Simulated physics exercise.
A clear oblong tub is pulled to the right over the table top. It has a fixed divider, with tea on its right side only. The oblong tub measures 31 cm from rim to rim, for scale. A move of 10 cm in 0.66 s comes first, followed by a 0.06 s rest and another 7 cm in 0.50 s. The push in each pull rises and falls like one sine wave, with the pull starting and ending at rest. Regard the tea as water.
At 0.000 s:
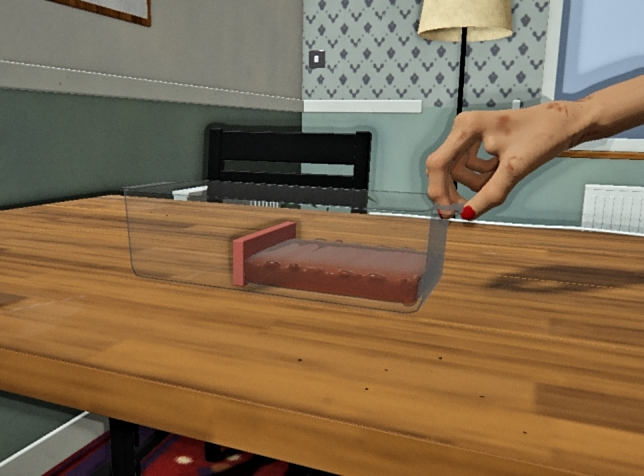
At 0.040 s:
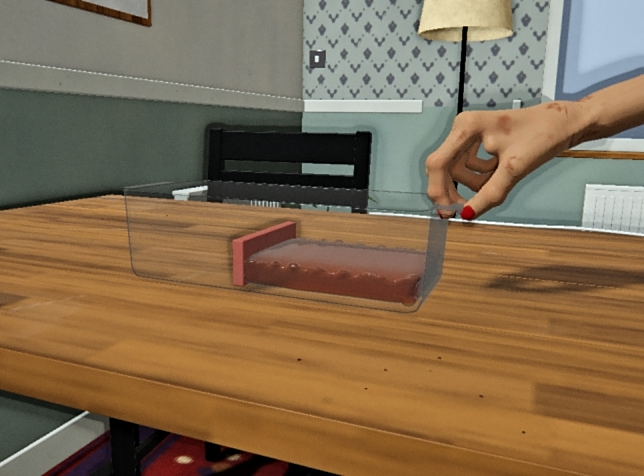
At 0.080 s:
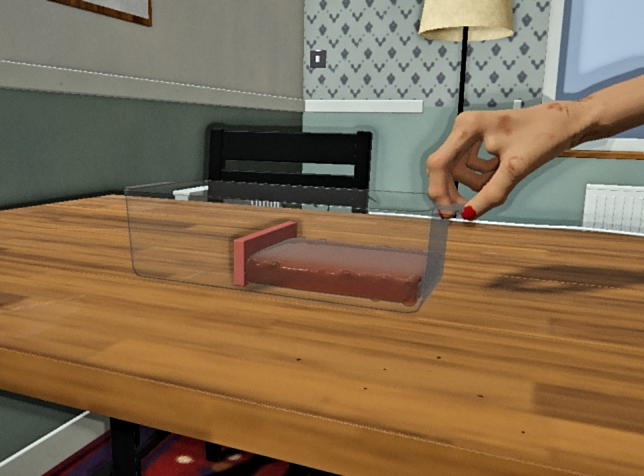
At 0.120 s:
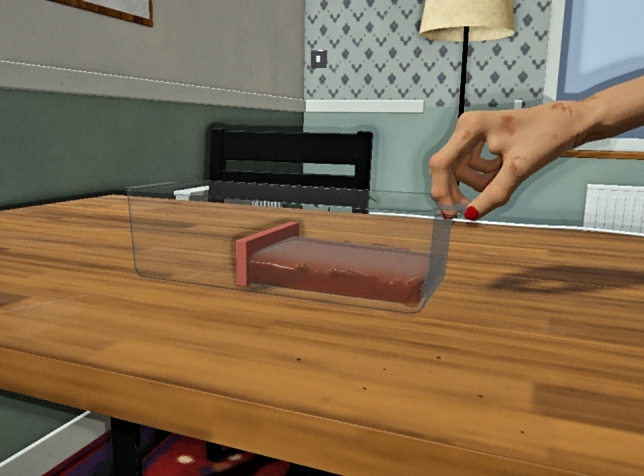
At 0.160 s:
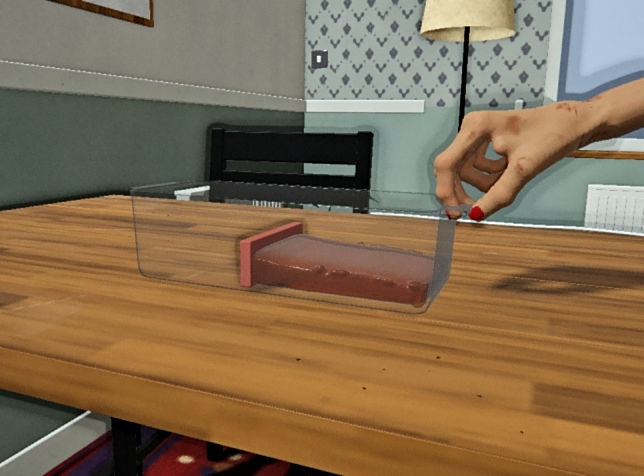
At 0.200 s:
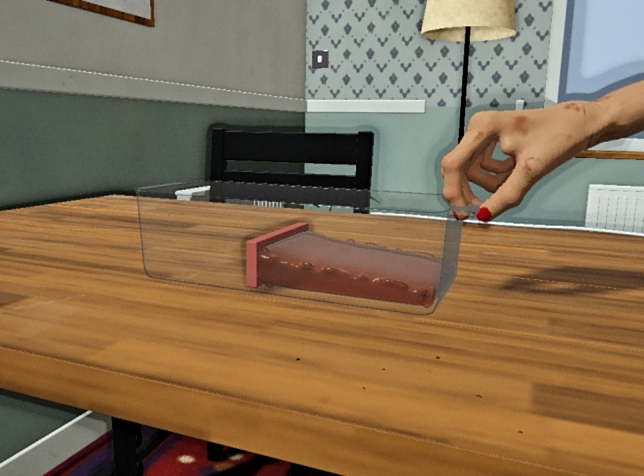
A hand with red nails grips the right rim of a clear oblong tub on a wooden table, seen from just above the table top in a room with patterned wallpaper. Reddish-brown tea fills the tub's right side beside a red divider, with a black chair and a lamp behind. The hand slowly pulls the tub slightly rightward, and the tea's surface tilts, higher at the divider.
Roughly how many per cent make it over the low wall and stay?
My estimate: 19 per cent.
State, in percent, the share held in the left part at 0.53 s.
0 %.
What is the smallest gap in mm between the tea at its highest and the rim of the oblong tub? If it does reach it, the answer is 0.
Roughly 0 mm.
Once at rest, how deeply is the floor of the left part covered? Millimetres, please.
Near 8 mm.
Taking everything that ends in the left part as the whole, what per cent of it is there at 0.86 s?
My estimate is about 0 in a hundred.
After 0.53 s it has gone 9 cm; 0 per cent is on the left side and 0 is out of the oblong tub.
After 0.86 s it has gone 10 cm; 1 per cent is on the left side and 0 is out of the oblong tub.
After 1.18 s it has gone 17 cm; 14 per cent is on the left side and 0 is out of the oblong tub.
After 1.51 s it has gone 17 cm; 14 per cent is on the left side and 2 is out of the oblong tub.
In the end 19 per cent is on the left side and 2 is out of the oblong tub.
